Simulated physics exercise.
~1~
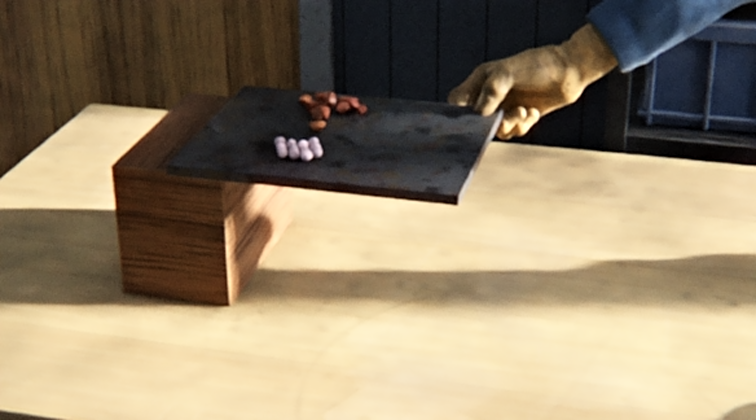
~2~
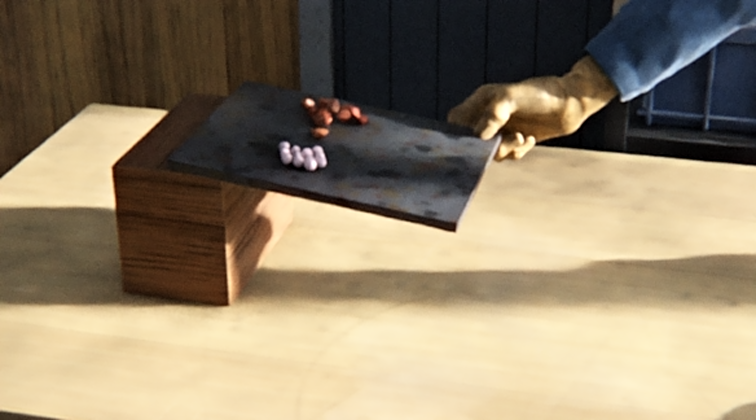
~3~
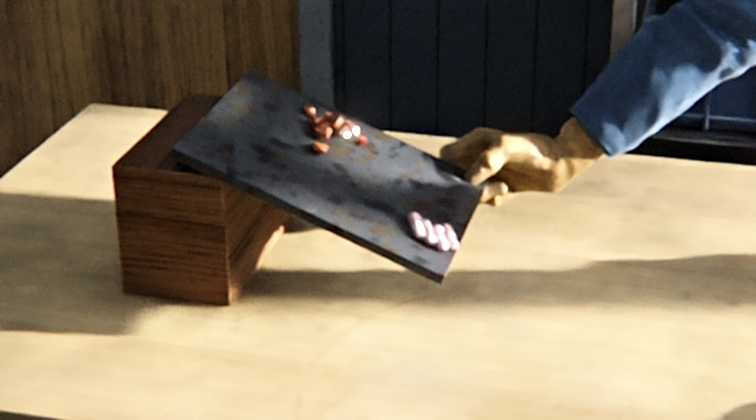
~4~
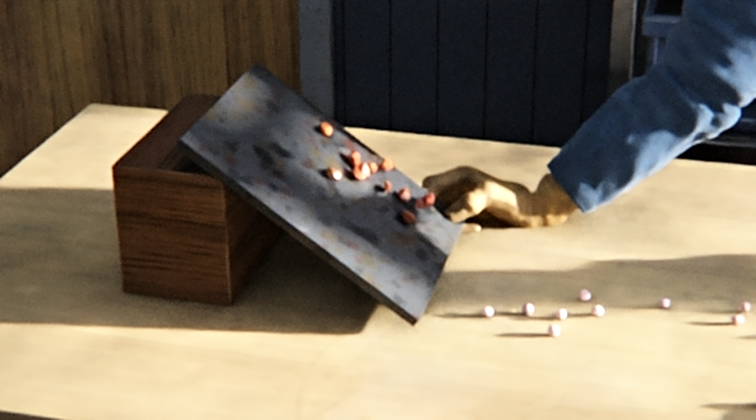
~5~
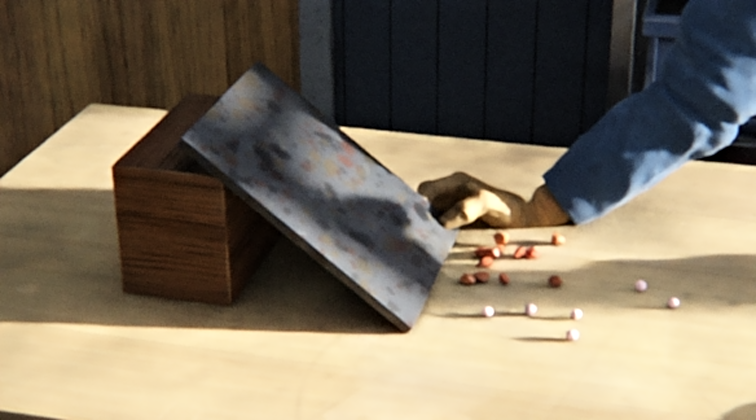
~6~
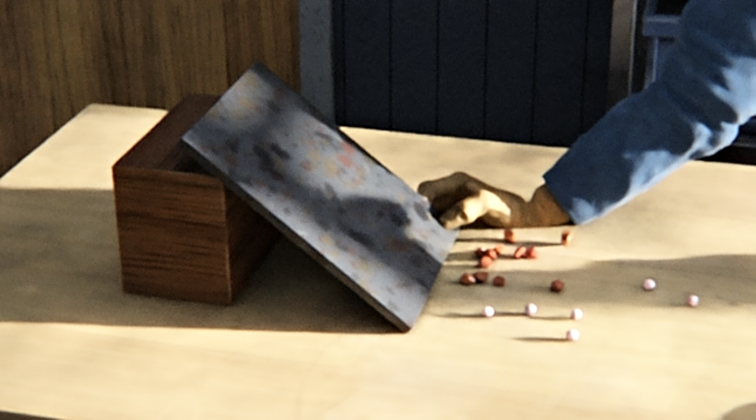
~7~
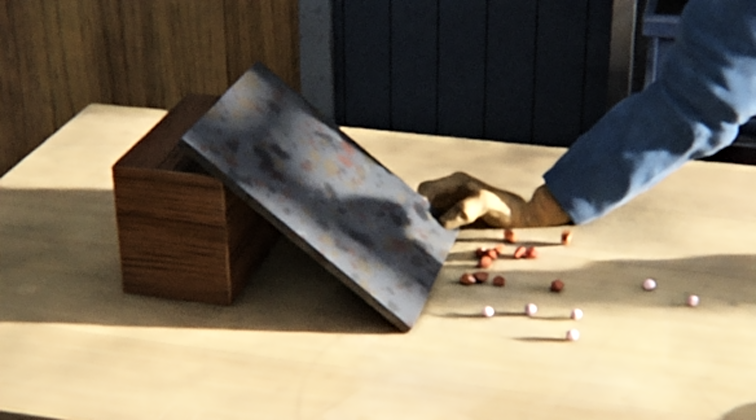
On a pale wooden counter in front of dark panelling, a dark slab rests with one end on a brown wooden block and the other in a hand with a blue sleeve. Two small groups sit on it, pale pink beads nearer and reddish-brown pieces behind. The hand lowers its end, and the pink beads slide down toward the edge while the reddish ones stay high. As the slope steepens, the pink beads scatter across the counter, then the reddish pieces tumble after them. The slab settles steeply, bare, with the reddish pieces close by and the remaining pink beads generally farther right.
